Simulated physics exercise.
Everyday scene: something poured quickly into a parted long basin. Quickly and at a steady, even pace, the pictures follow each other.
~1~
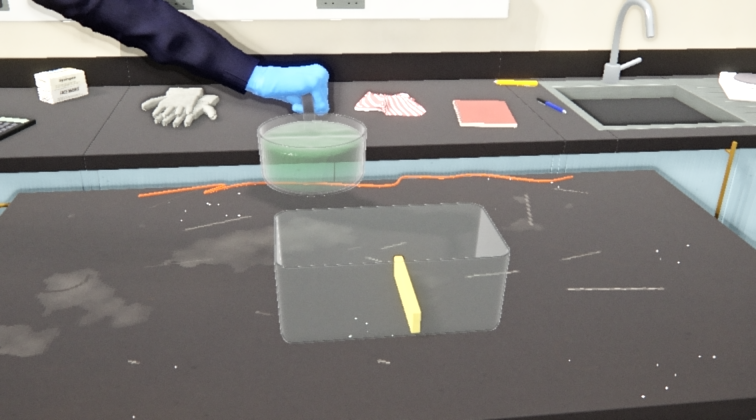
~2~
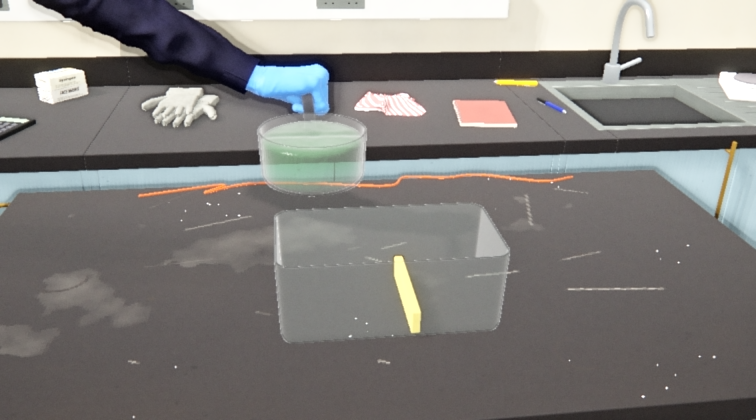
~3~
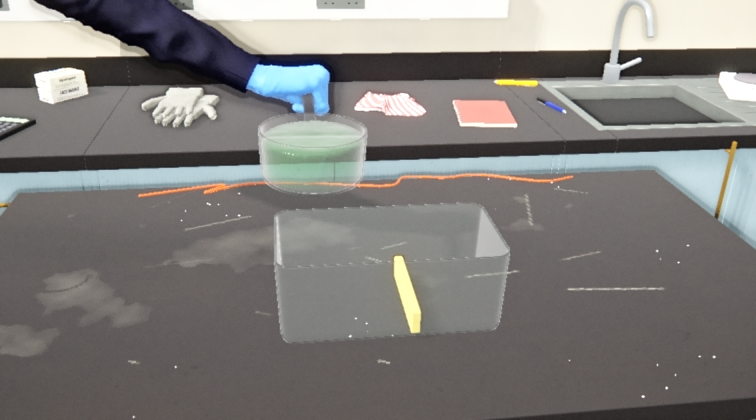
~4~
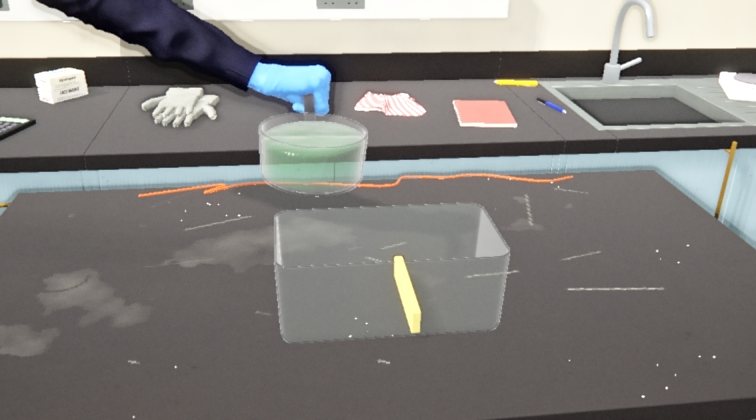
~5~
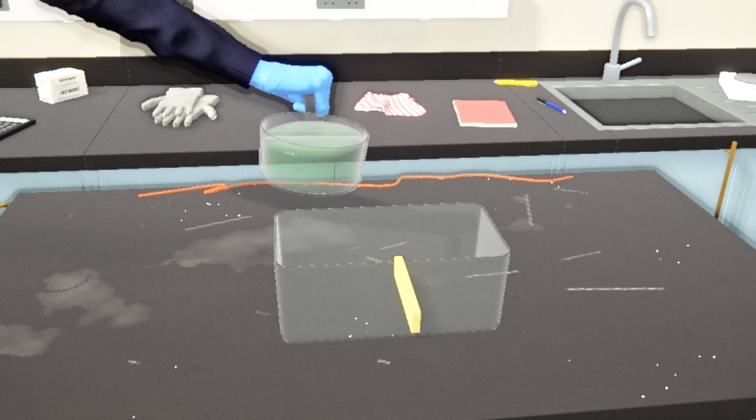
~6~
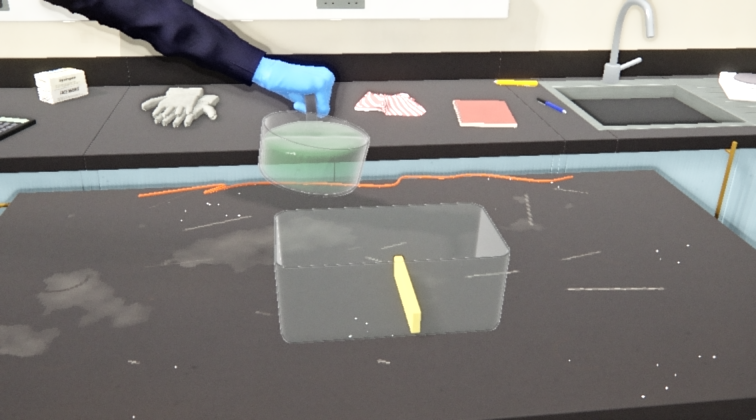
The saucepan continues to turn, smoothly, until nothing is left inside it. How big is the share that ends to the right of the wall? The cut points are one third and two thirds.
Middle range.
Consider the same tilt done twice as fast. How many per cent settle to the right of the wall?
About 35 per cent.
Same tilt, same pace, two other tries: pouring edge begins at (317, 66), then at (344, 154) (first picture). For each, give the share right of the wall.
It comes to 10 % the first time and 15 % the second.
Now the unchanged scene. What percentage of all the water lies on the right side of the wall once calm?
Close to 55 in a hundred.
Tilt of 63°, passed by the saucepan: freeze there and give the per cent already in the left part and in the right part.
5 percent or so left, 10 percent or so right.
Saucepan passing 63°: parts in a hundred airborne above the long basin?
Share: Approx. 30 %.
A moment on, the saucepan is tipped part way and 55 per cent is still to pour, 5 is left of the wall and 10 right of it.
Next, the saucepan is tipped on its side and 11 per cent is still to pour, 26 is left of the wall and 55 right of it.
Then the saucepan is tipped on its side and 1 per cent is still to pour, 42 is left of the wall and 55 right of it.
Later the saucepan is tipped on its side and 0 per cent is still to pour, 44 is left of the wall and 55 right of it.
At rest 44 per cent lies left of the wall, 55 right of it and 1 outside.
